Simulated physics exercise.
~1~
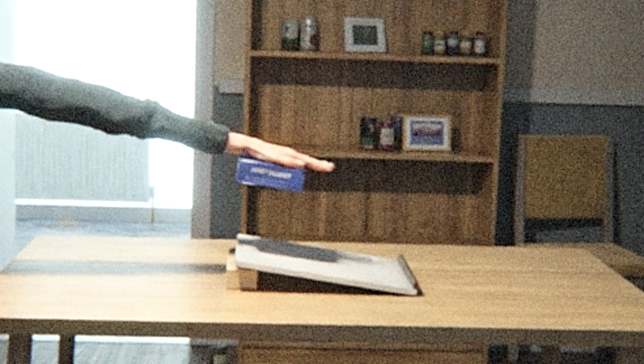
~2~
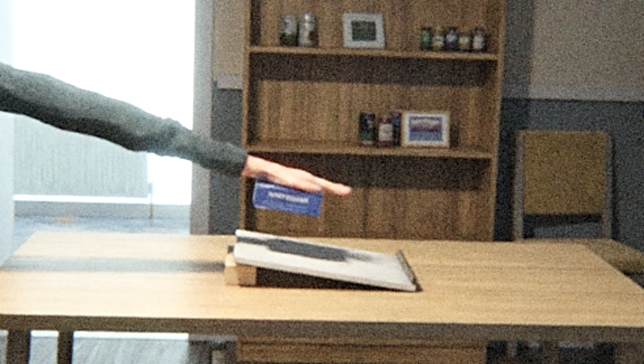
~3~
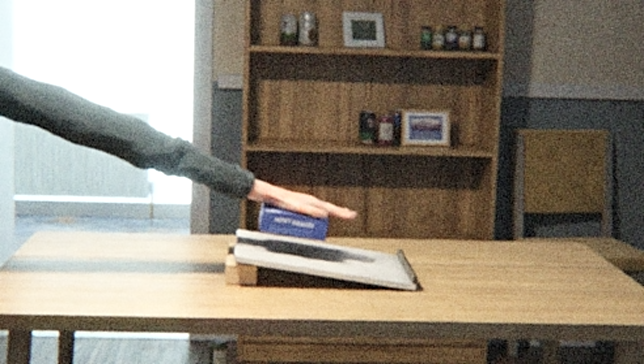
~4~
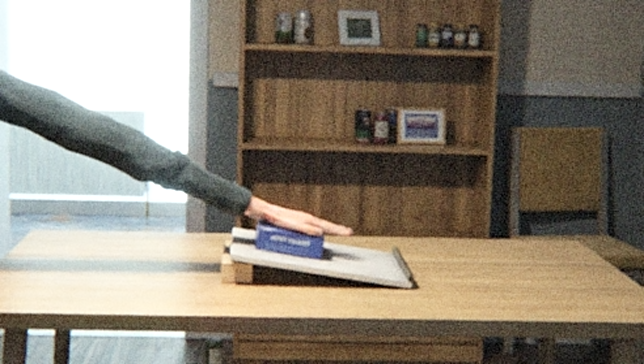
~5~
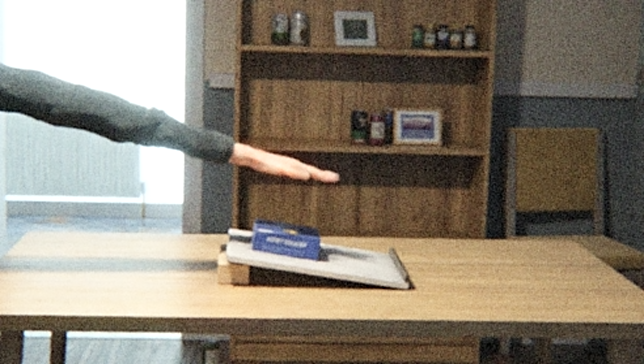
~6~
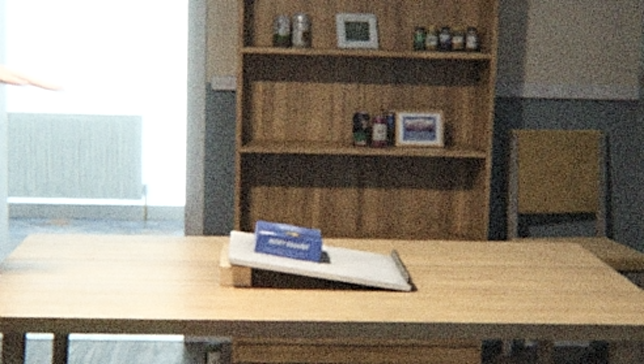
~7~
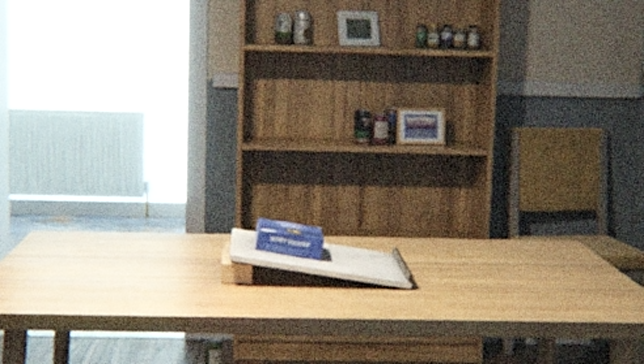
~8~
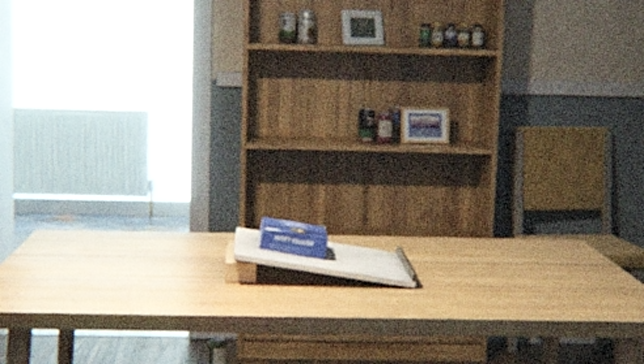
A hand in a dark green sleeve reaches in from the left, holding a small blue packet beneath its palm above a wooden table. Seen from the front by a slightly swaying camera, a pale board with a dark patch rests on a wooden block, sloping down to the right, with a brown bookshelf and a chair behind. The hand moves right and lowers the packet onto the upper part of the slope. It then lets go, lifts and withdraws to the left. The blue packet stays where it was placed, resting on the tilted board.
